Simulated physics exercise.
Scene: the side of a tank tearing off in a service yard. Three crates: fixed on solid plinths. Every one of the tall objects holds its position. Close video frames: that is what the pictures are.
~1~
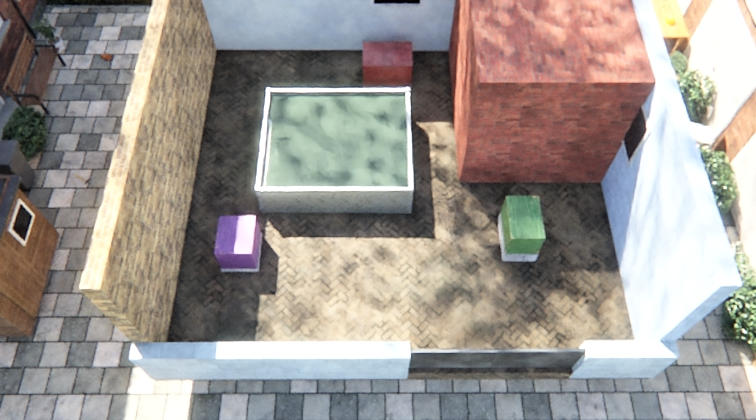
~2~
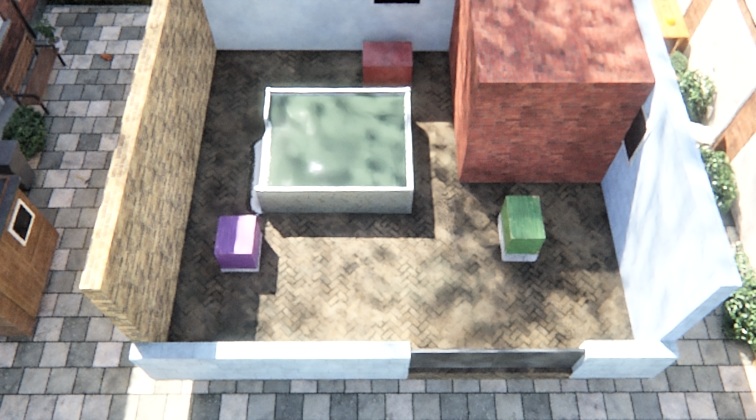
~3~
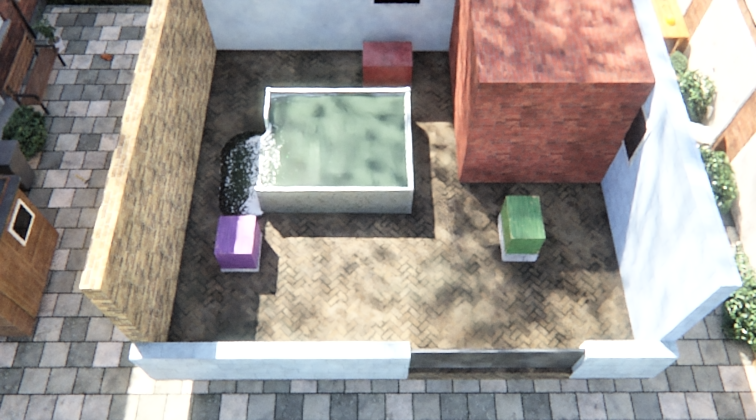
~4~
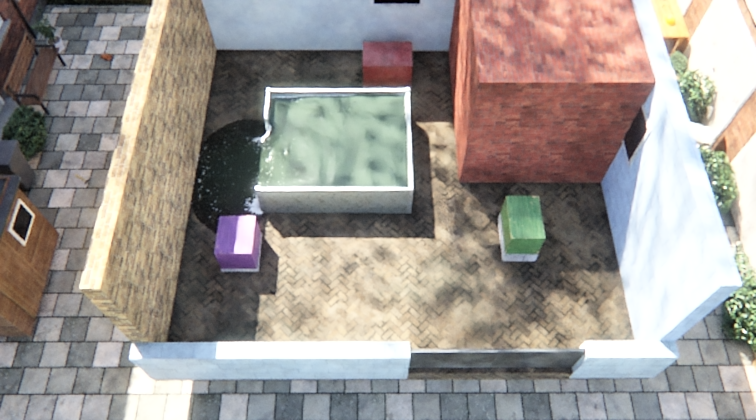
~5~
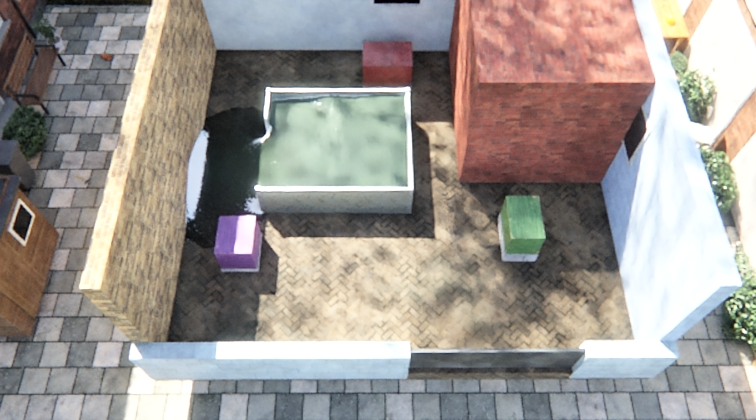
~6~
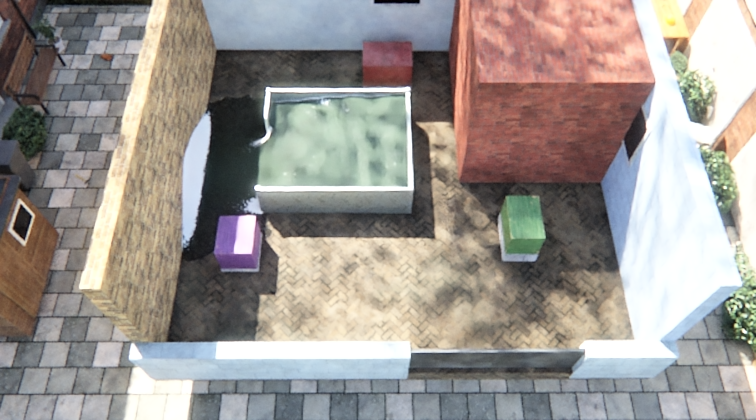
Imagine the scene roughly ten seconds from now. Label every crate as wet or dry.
Purple crate: Wet; green crate: Dry; red crate: Wet.
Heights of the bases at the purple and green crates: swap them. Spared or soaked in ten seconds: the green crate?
Green crate: Flooded.
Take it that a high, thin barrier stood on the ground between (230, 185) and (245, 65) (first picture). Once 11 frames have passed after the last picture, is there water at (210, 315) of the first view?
There: Flooded.
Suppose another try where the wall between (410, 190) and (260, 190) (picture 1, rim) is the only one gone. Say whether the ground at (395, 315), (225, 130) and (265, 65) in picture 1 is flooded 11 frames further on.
So it's liquid at the first, nothing at the second and nothing at the third.
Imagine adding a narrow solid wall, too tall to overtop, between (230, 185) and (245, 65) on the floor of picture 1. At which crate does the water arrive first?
It's the one in purple.
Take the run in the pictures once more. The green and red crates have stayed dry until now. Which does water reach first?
My pick is the crate marked red.
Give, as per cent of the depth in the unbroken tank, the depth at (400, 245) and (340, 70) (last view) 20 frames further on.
First 0 %, then 14 %.
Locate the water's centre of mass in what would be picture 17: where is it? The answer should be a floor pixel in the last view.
Around (280, 178).
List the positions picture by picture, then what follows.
The first frame shows the water tank at (337, 140) is whole and still.
In the second frame, water pours out at (268, 168) and has run to (261, 141).
In the third frame, water pours out at (268, 169) and has run to (231, 144).
In the fourth frame, water pours out at (268, 170) and has run to (200, 152).
In the fifth frame, water pours out at (268, 170) and has run to (205, 123).
In the sixth frame, water pours out at (268, 170) and has run to (183, 255).
A moment on, water covers 20 % of the floor; the purple crate water round its plinth, the green crate not reached, the red crate not reached.
Next, water covers 30 % of the floor; the purple crate water round its plinth, the green crate not reached, the red crate not reached.
Then, water covers 55 % of the floor; the purple crate water round its plinth, the green crate not reached, the red crate water round its plinth.
Later, water covers 95 % of the floor; the purple crate water round its plinth, the green crate water round its plinth, the red crate water round its plinth.
In the end, water covers 100 % of the floor; the purple crate was topped, the green crate stayed above the water, the red crate was topped.
